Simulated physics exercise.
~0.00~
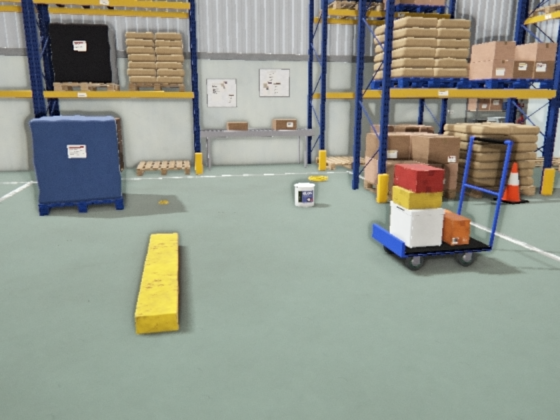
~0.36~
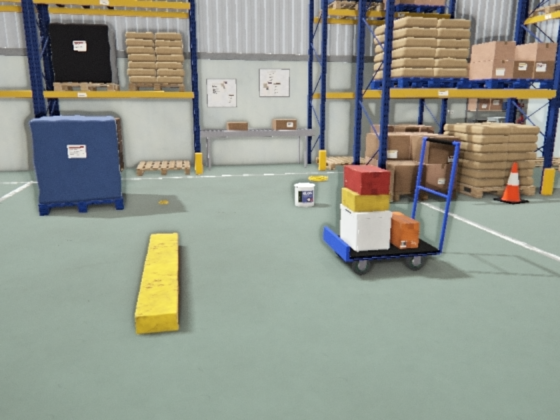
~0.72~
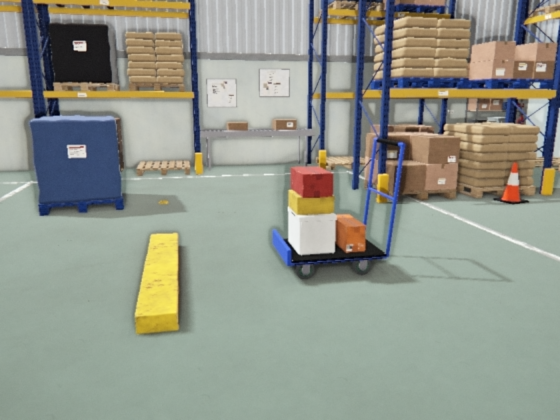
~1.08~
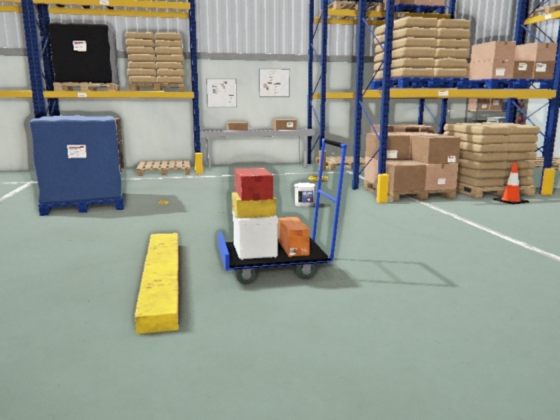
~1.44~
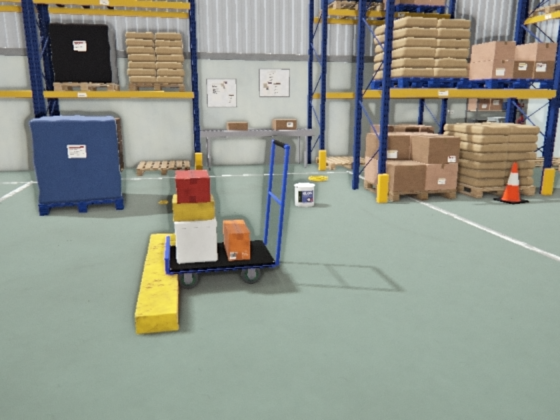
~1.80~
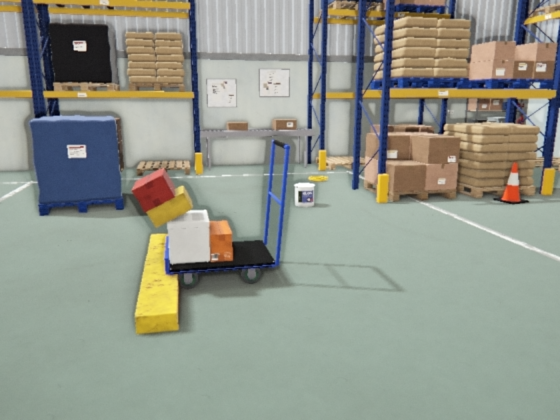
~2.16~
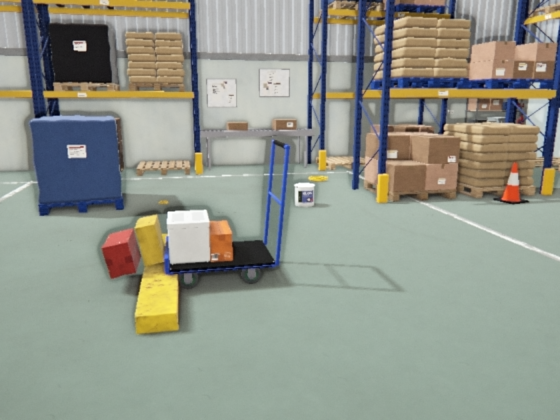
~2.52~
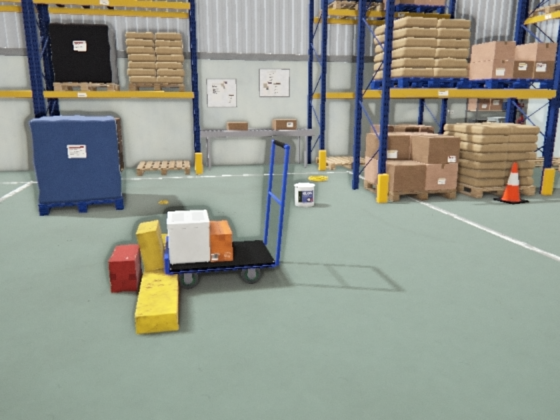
In this clip, a blue trolley carrying a white tote and red, yellow and orange boxes rolls left across a warehouse floor and stops at a yellow kerb; the red and yellow boxes topple off the front, while the tote and orange box stay aboard.
